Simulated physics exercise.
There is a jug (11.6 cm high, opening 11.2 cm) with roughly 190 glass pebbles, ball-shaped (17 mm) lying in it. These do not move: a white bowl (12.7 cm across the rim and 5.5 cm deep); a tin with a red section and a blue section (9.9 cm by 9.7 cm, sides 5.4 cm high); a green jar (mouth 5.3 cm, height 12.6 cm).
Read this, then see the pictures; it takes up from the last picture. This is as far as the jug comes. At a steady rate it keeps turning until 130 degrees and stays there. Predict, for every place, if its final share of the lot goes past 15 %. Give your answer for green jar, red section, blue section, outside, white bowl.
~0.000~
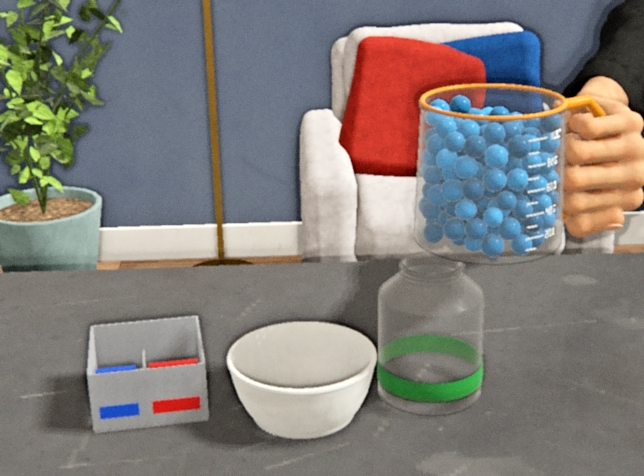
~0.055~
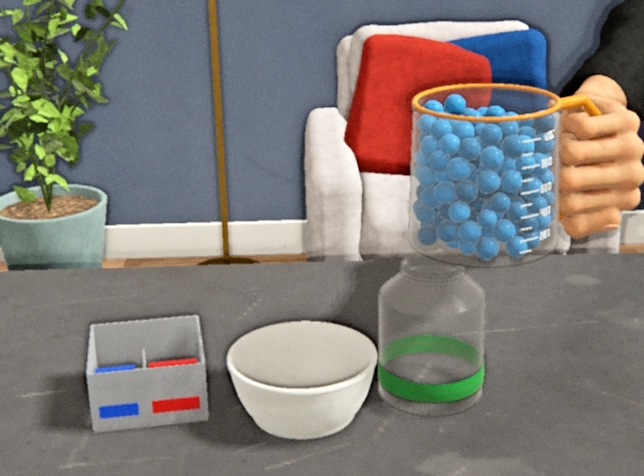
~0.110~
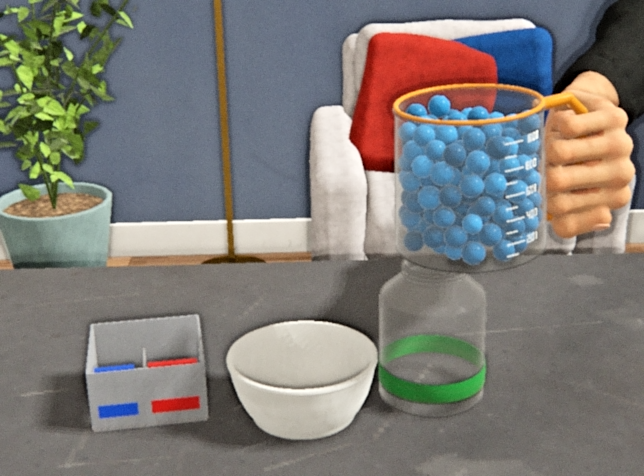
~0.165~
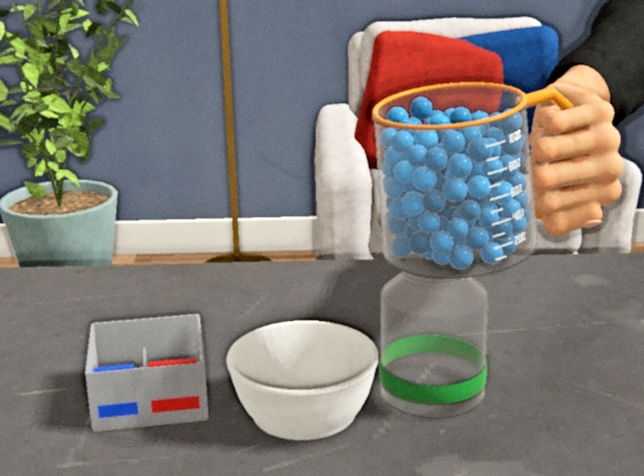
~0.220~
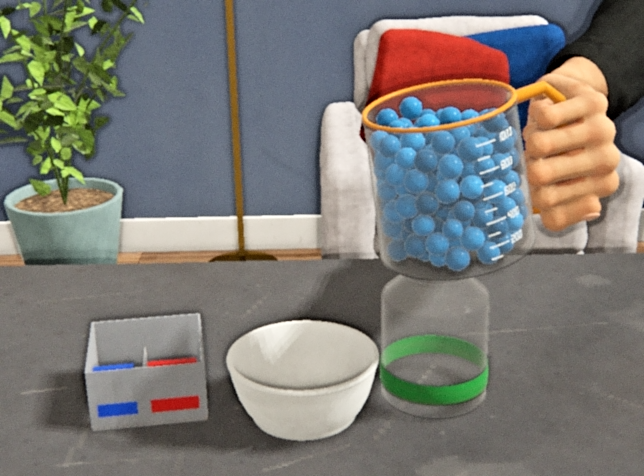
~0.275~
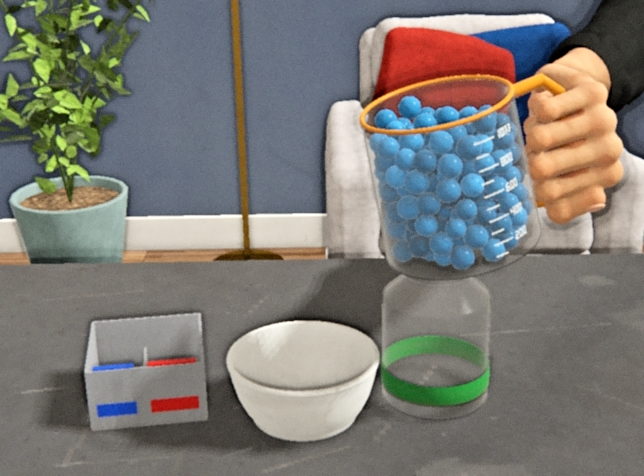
Green jar - stays within; red section - stays within; blue section - stays within; outside - goes past; white bowl - goes past.
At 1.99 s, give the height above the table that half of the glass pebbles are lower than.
Around 14 cm above the table.
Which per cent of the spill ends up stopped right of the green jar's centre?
10%, roughly.
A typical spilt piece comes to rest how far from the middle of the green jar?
54 cm.
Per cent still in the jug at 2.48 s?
0 per cent.
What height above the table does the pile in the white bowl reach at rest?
About 5.0 cm.
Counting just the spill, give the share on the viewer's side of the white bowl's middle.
I'd say roughly 90 in a hundred.
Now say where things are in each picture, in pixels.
In the first frame, jug at (491, 141); tilt 0 degrees; moved 0.0 cm; lip at (427, 106); top of the load at (499, 117); white bowl at (302, 354); divided tin at (146, 344); green jar at (430, 326).
In the second frame, jug at (485, 143); tilt 1 degrees; moved 0.8 cm; lip at (419, 108); top of the load at (468, 118).
In the third frame, jug at (469, 147); tilt 3 degrees; moved 2.6 cm; lip at (399, 113); top of the load at (453, 120).
In the fourth frame, jug at (452, 151); tilt 6 degrees; moved 4.4 cm; low side left; lip at (378, 118); top of the load at (452, 119).
In the fifth frame, jug at (445, 152); tilt 9 degrees; moved 5.2 cm; low side left; lip at (367, 122); top of the load at (487, 120).
In the sixth frame, jug at (445, 152); tilt 13 degrees; moved 5.2 cm; low side left; lip at (365, 125); top of the load at (427, 118); white bowl at (303, 354); divided tin at (146, 341); green jar at (436, 328). It turns about 60 degrees a second.
After 0.94 s, tilt 52 degrees; jug 100 %; middle of all pieces near (455, 156).
After 1.49 s, tilt 84 degrees; jug 90 %, in the air 10 %; middle of all pieces near (429, 161).
After 1.99 s, tilt 114 degrees; white bowl 15 %, outside 25 %, jug 35 %, in the air 25 %; middle of all pieces near (326, 309).
After 2.48 s, tilt 130 degrees; white bowl 30 %, outside 70 %; middle of all pieces near (196, 468).
In the end, at 4.3 s, blue section 0 %, white bowl 30 %, red section 0 %, green jar 0 %, outside 70 %, jug 0 %.
